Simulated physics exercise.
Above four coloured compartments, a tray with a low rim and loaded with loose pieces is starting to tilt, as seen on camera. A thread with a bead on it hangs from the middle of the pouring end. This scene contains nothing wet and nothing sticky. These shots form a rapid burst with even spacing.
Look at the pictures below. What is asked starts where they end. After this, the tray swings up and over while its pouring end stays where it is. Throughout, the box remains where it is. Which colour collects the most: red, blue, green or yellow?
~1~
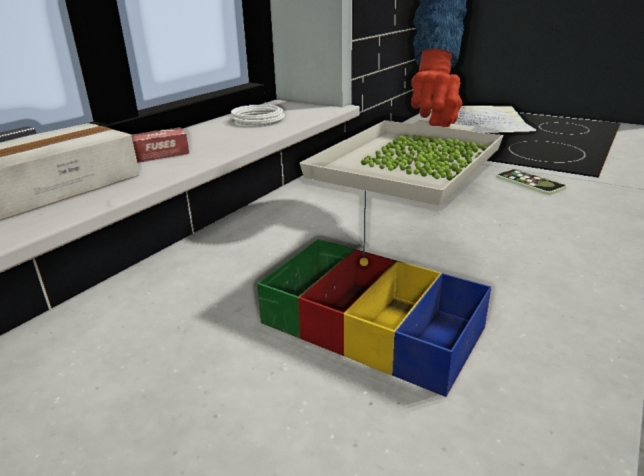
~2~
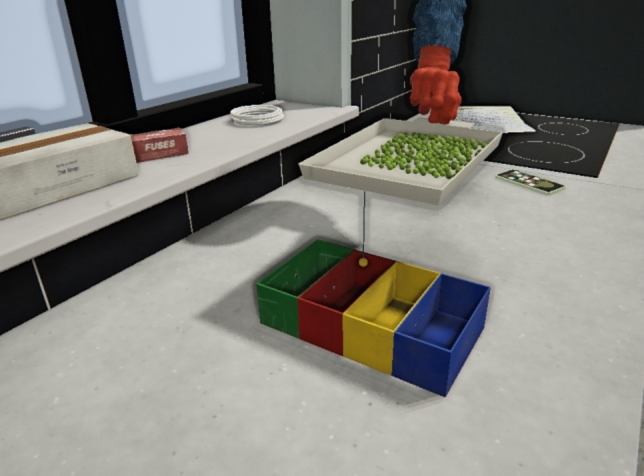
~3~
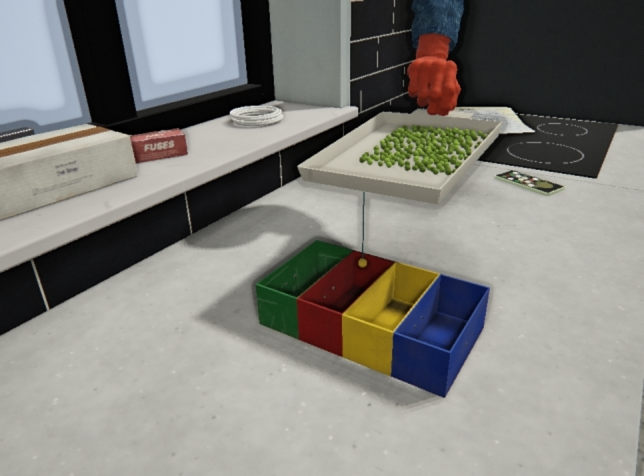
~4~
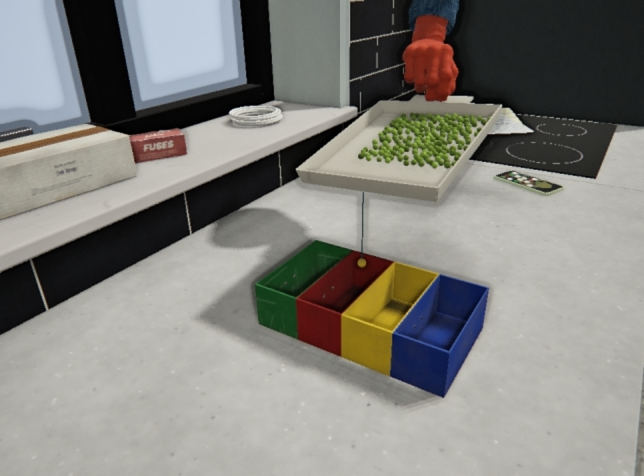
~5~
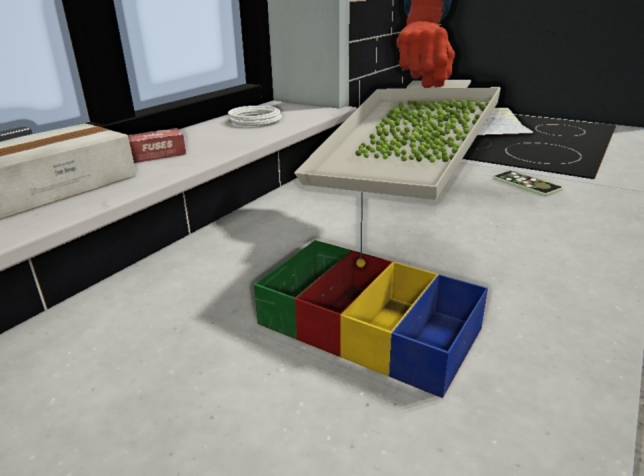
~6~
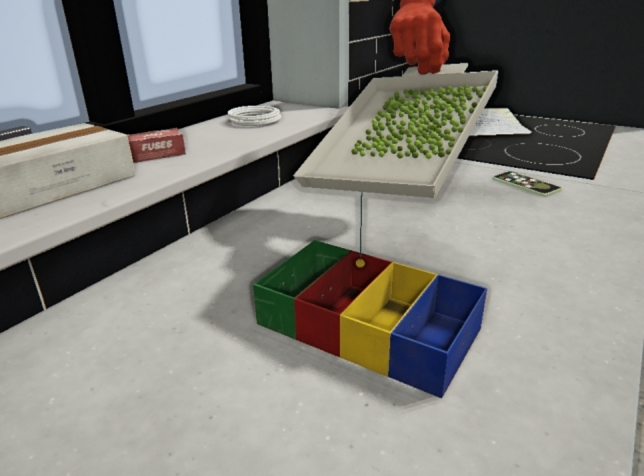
Green.
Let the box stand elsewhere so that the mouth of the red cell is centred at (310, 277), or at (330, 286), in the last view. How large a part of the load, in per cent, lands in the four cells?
Around 100 per cent for the first position, around 90 per cent for the second.
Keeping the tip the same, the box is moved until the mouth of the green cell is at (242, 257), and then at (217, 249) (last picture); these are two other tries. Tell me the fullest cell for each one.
The red one, and then the cell in yellow.
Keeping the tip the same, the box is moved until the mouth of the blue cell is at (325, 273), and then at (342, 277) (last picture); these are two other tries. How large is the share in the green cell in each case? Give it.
You'd get 0 in a hundred first and 0 in a hundred after that.
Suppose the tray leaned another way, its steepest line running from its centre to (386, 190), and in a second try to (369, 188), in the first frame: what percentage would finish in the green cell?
About 0 %, then 20 %.
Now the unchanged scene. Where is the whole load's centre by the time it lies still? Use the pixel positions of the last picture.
Around (301, 309).
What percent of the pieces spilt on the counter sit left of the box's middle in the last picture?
Left fraction: Around 100 per cent.
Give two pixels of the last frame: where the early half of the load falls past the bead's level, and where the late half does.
I'd put it at roughly (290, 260), and after that at roughly (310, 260).
Soon, tray tipped steeply; most on the tray; a small part falling or outside the box.
A while on, tray tipped past a quarter turn; about half on the tray; about a quarter in the green cell; a small part in the red cell; a stray few in the yellow cell; about a quarter falling or outside the box.
Towards the end, tray tipped past a quarter turn; about two thirds in the green cell; about a quarter in the red cell; a stray few in the yellow cell; a small part falling or outside the box.
Finally, tray tipped past a quarter turn; about two thirds in the green cell; about a quarter in the red cell; a stray few in the yellow cell; none in the blue cell; a small part outside the box.
